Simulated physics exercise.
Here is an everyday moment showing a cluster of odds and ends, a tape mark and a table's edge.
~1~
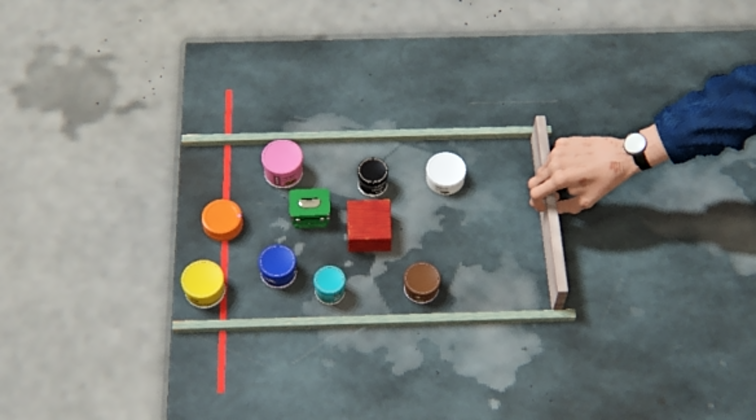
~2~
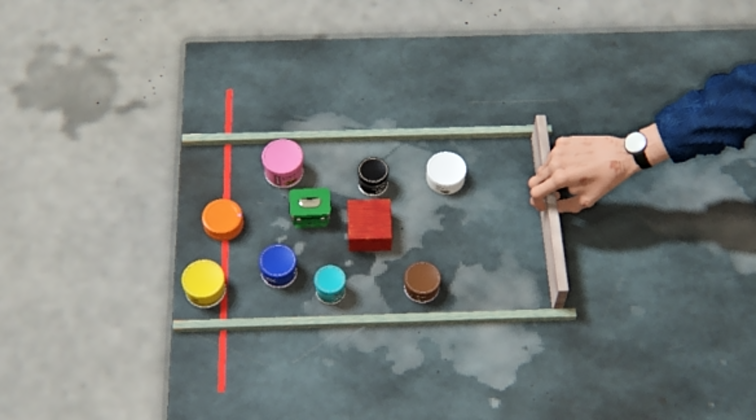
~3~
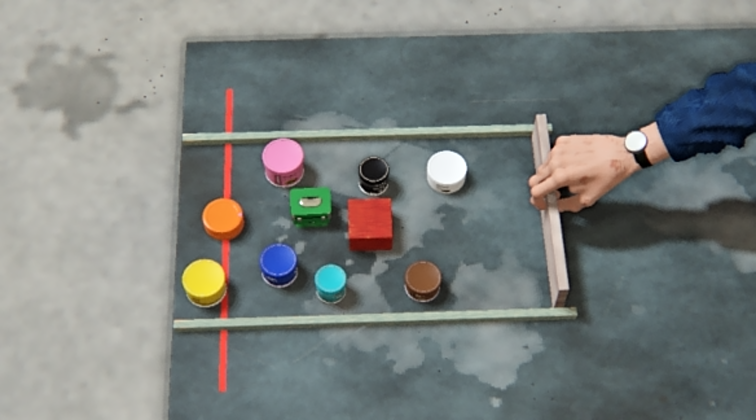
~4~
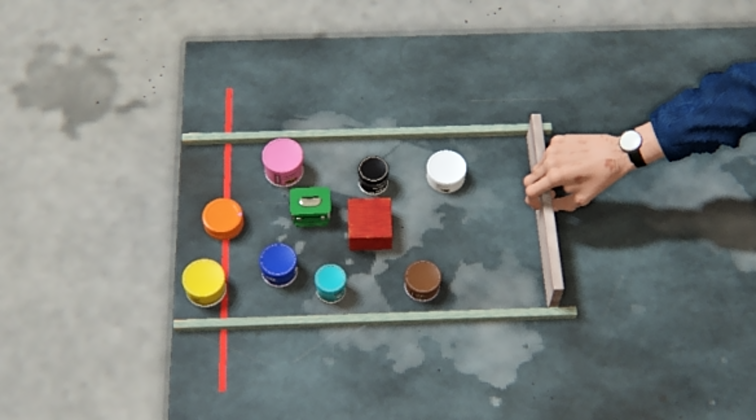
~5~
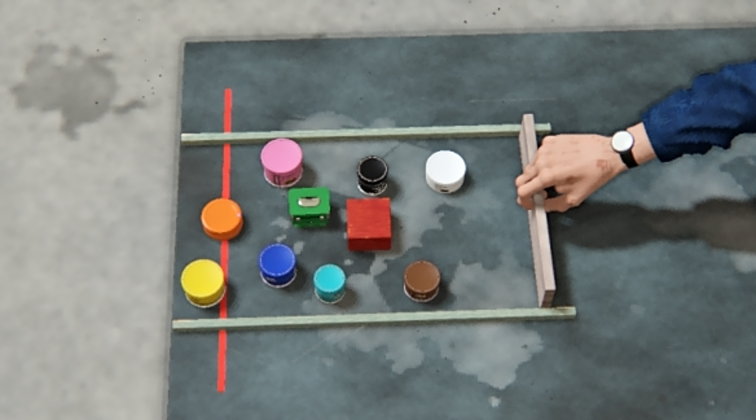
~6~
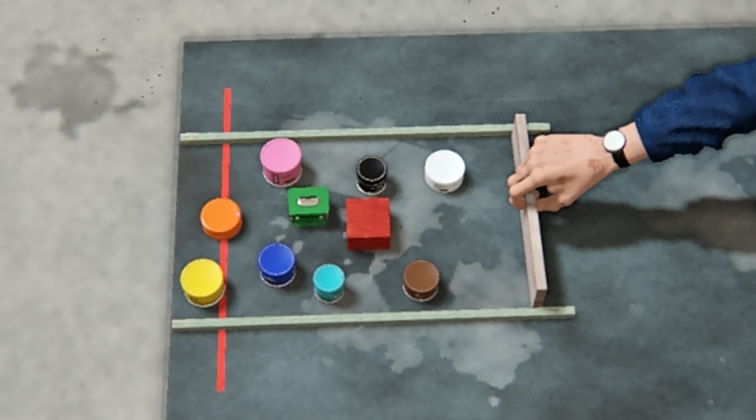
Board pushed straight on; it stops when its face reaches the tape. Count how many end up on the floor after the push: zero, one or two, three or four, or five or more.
Falling ones: Three or four.
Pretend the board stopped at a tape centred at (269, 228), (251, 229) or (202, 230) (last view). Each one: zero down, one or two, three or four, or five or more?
First one or two, next either one or two, finally five or more.
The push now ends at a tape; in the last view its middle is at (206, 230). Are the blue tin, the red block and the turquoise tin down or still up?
In short: Blue tin safe, red block safe, turquoise tin gone.
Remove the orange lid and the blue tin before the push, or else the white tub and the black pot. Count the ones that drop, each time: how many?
Try one: 3; try two: 2.
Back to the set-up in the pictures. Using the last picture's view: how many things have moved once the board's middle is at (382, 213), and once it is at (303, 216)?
The count reaches 4 first and 9 second.
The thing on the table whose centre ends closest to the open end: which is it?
The foremost one is the turquoise tin.
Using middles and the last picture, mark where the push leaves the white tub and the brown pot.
Positions - first (205, 189), then (204, 297).
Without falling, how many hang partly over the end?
Answer: 1.
A little later, none off yet; yellow pot at rest near (203, 284); orange lid at rest near (221, 219); blue tin at rest near (277, 266).
Next, none off yet; yellow pot moving near (195, 281); orange lid shifted about its own width near (168, 222); blue tin shifted about its own width near (237, 264).
When it is over, the number that fall off is three or four; down, black pot, green case, orange lid and yellow pot.
